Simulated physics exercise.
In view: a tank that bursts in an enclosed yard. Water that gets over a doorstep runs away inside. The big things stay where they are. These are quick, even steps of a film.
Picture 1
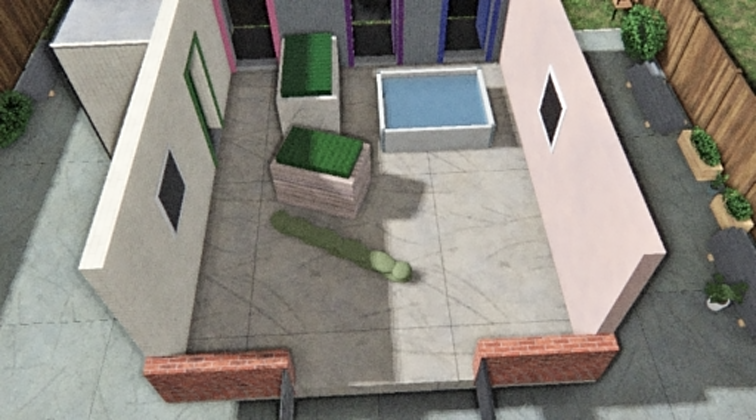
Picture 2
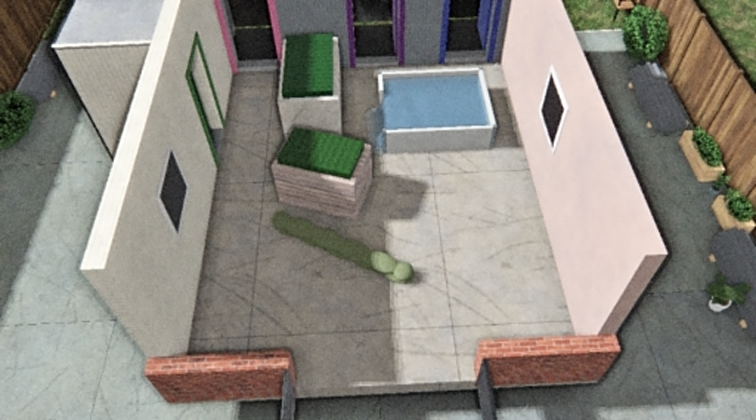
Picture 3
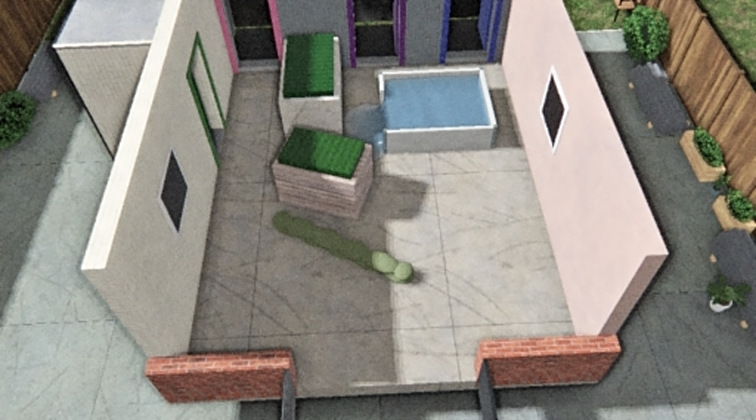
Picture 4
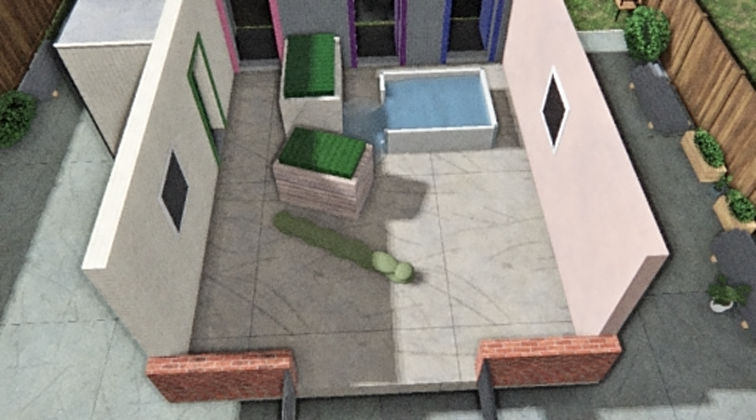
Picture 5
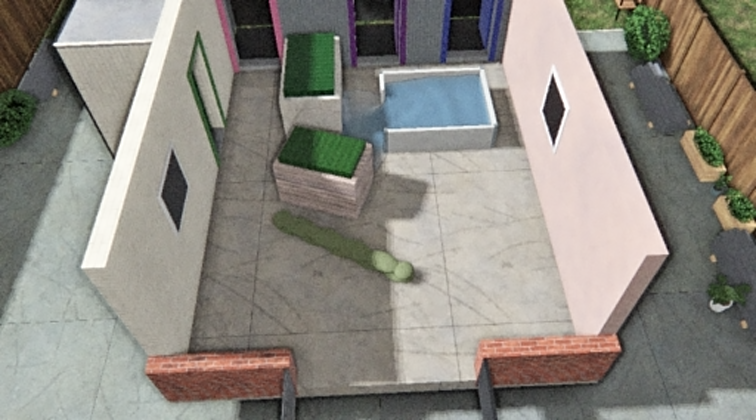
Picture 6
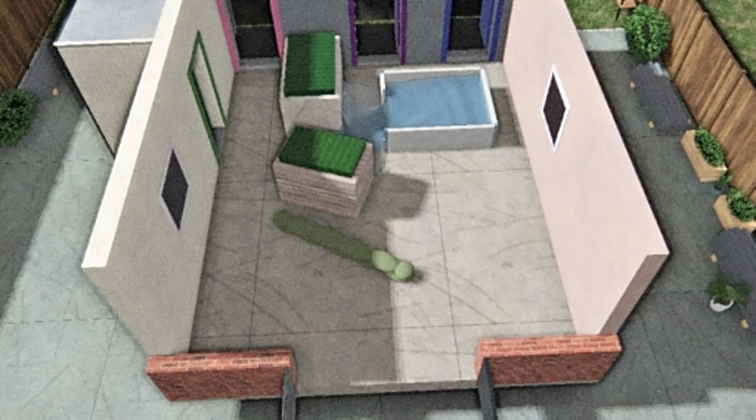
Water pouring from the left side of a raised open tank in a walled yard, spreading toward two grass-topped blocks.
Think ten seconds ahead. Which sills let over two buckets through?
In the end: The pink door holds within the limit; the purple door floods; the blue door holds within the limit; the green door floods.
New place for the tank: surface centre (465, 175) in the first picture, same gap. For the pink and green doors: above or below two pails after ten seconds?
In short: Pink keeps below it, green takes less.
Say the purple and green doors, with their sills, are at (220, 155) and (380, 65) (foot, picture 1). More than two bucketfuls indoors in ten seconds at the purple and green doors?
Then: Purple goes over; green is over.
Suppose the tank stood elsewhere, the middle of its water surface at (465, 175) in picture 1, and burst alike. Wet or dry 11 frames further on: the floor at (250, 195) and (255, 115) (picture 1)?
In that order: Covered, not flooded.
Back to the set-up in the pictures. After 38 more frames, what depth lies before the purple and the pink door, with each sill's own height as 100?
Roughly 130 per cent, then 50 per cent.
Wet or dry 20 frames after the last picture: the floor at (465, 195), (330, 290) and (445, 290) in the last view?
As listed: Flooded, no water, dry.
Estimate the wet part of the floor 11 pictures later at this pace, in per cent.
Near 25 in a hundred.
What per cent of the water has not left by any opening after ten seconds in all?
Roughly 80 per cent.
A moment on, water covers 15 % of the floor; the pink door not reached, the purple door wet at the sill, nothing in, the blue door not reached, the green door wet at the sill, nothing in.
Next, water covers 25 % of the floor; the pink door not reached, the purple door over two buckets in, the blue door not reached, the green door under two buckets in.
Then, water covers 40 % of the floor; the pink door wet at the sill, nothing in, the purple door over two buckets in, the blue door wet at the sill, nothing in, the green door over two buckets in.
Later, water covers 55 % of the floor; the pink door wet at the sill, nothing in, the purple door far over two buckets in, the blue door wet at the sill, nothing in, the green door far over two buckets in.
In the end, water covers 80 % of the floor; the pink door wet at the sill, nothing in, the purple door far over two buckets in, the blue door wet at the sill, nothing in, the green door far over two buckets in.
